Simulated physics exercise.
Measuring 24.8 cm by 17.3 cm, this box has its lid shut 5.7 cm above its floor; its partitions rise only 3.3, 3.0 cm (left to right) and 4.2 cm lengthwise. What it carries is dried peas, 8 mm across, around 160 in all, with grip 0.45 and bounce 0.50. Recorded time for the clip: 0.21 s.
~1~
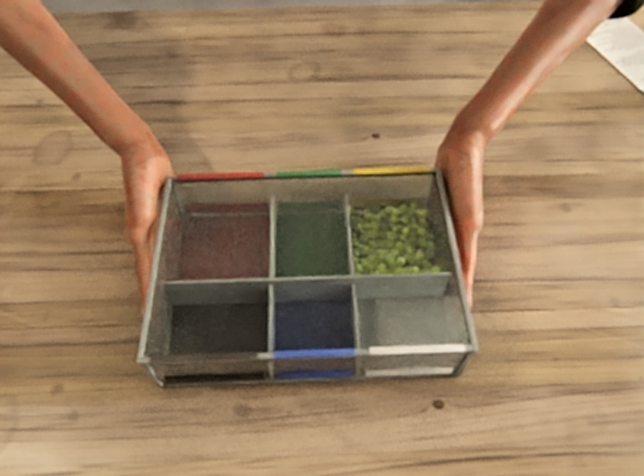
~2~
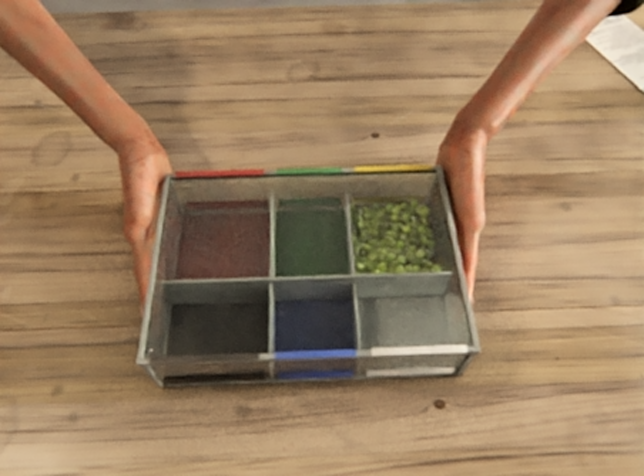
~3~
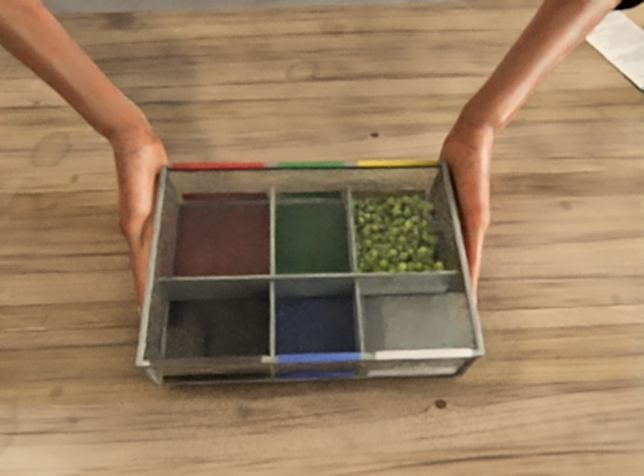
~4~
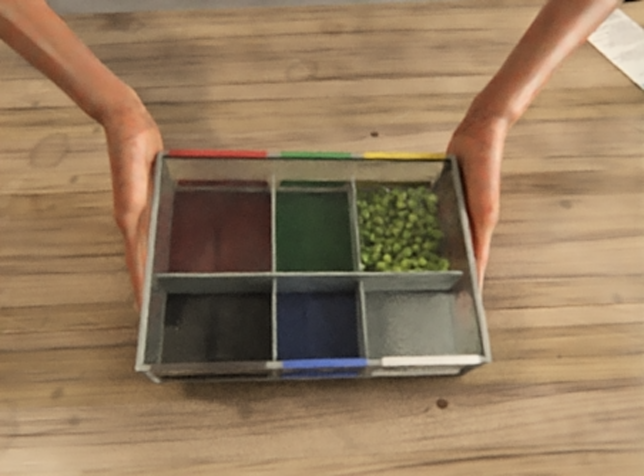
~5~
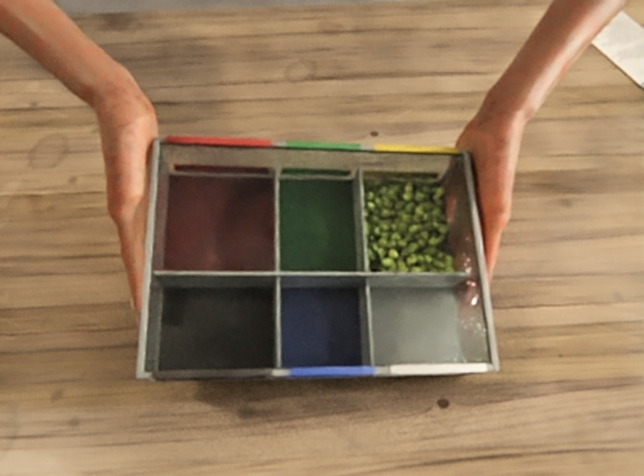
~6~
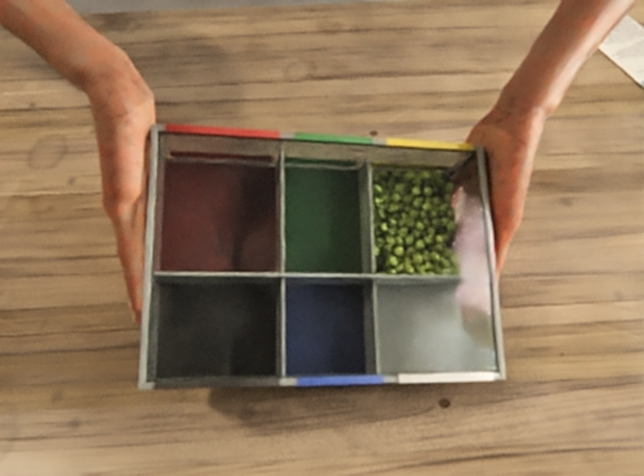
Two hands slowly tilt a divided box with green peas in its yellow-marked compartment.
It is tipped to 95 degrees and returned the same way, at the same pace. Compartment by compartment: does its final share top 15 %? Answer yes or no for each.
Red compartment: No, blue compartment: No, green compartment: No, yellow compartment: Yes, white compartment: Yes, black compartment: No.
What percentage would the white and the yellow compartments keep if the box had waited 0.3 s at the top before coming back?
In per cent: White 20; yellow 80.
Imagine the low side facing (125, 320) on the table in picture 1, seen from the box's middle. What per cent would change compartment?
Estimate: Near 100 per cent.
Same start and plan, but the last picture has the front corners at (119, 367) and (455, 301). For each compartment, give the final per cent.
In per cent, the final split is red 80, blue 0, green 10, yellow 0, white 0, black 10.
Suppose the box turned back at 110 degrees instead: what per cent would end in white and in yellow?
With that change it's white at 25 per cent and yellow at 75 per cent.
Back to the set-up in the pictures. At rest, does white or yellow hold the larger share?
Yellow compartment.
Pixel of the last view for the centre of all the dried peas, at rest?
(412, 273).
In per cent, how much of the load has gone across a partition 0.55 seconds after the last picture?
Estimate: Some 10 %.
Then, 0.55 s after the last picture, tilt 94 degrees; yellow 90 %, white 10 %.
Then, 0.91 s after the last picture, tilt 39 degrees; yellow 80 %, white 20 %.
Then, 1.37 s after the last picture, tilt 0 degrees; yellow 80 %, white 20 %.
In the end, red 0 %, blue 0 %, green 0 %, yellow 80 %, white 20 %, black 0 %.
